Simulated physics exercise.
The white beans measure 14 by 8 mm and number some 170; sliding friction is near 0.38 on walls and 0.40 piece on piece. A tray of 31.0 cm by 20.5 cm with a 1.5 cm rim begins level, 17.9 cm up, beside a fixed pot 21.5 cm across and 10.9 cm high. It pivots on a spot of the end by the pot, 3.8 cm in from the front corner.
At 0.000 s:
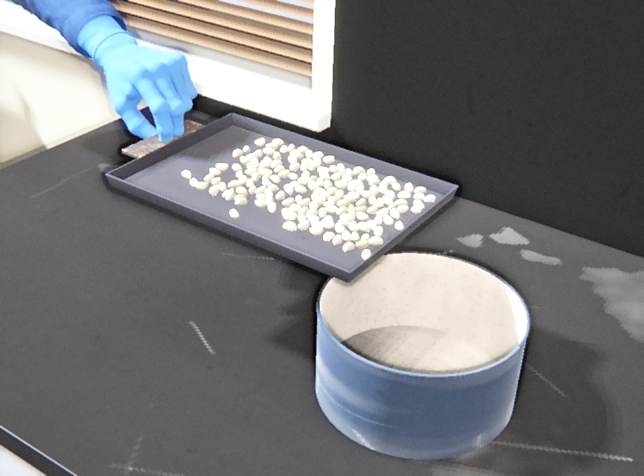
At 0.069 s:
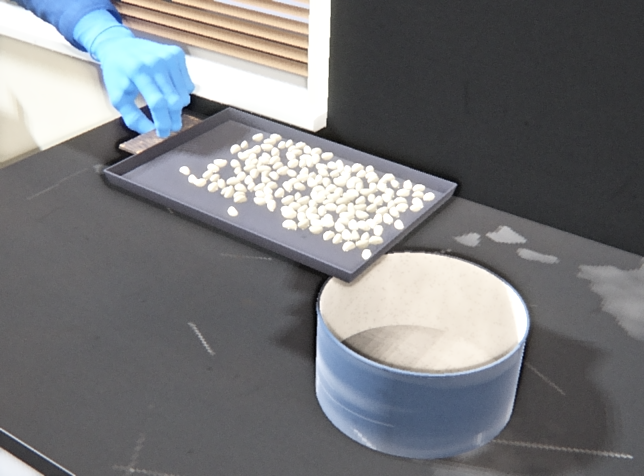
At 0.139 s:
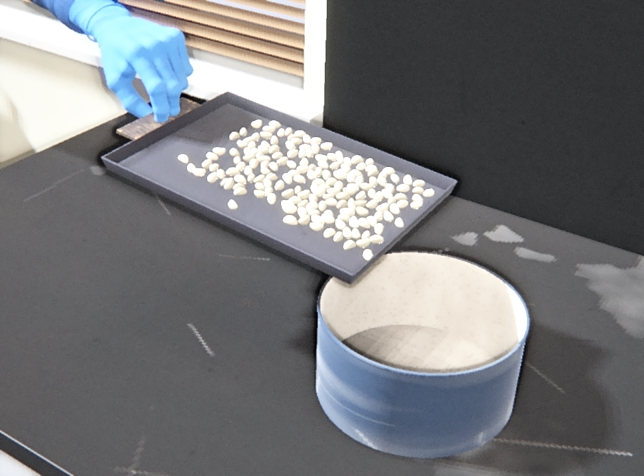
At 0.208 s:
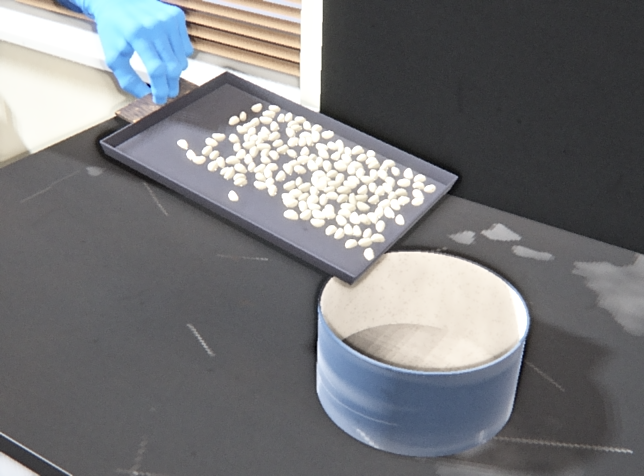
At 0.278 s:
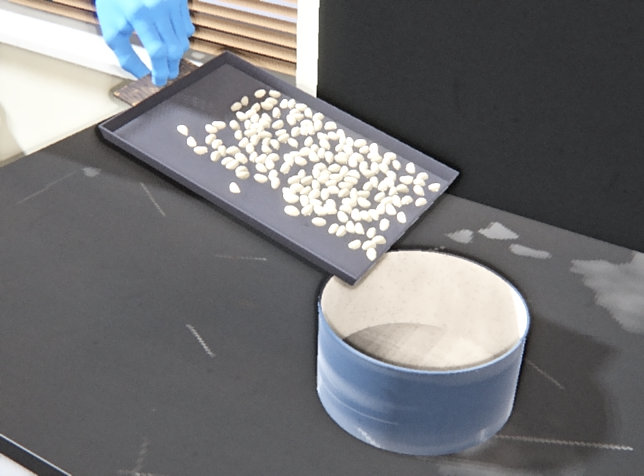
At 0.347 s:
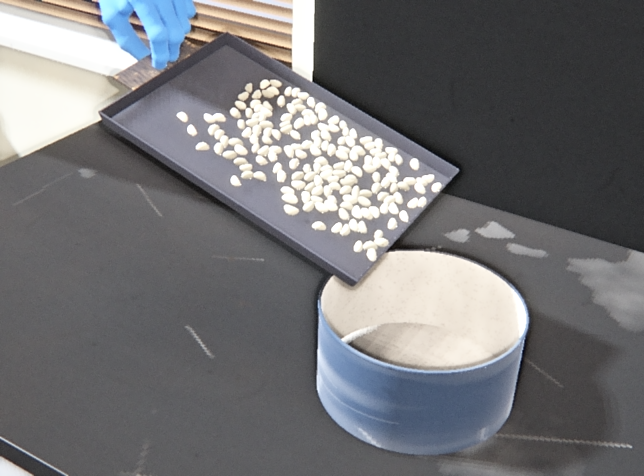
Dark tray of white beans tilting steadily as a blue-gloved hand raises its far left end, beside a blue pot on a black surface.
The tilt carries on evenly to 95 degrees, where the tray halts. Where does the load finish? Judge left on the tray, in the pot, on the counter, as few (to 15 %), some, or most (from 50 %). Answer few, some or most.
Tray few, pot most, counter some.
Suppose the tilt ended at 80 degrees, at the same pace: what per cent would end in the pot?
In that case some 75 per cent.
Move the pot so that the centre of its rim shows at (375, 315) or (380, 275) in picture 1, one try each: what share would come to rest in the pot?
About 95 and 15 per cent.
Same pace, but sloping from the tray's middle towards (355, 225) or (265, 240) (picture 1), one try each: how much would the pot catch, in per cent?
Some 95 and 20 per cent.
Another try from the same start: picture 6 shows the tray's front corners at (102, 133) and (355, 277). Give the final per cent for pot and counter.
Pot 50, counter 50.
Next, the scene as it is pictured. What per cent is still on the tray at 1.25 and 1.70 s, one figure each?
About 55, 0.
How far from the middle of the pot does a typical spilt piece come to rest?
About 22 cm.
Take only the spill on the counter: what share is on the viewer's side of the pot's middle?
About 100 per cent.
Then, at 0.89 s, tilt 55 degrees; the tray holds 95 %, the pot 0 %.
Then, at 1.25 s, tilt 79 degrees; the tray holds 55 %, the pot 25 %.
After 1.70 s, tilt 95 degrees; the tray holds 0 %, the pot 75 %.
In the end, at 3.0 s, tray 0 %, pot 75 %, counter 25 %.
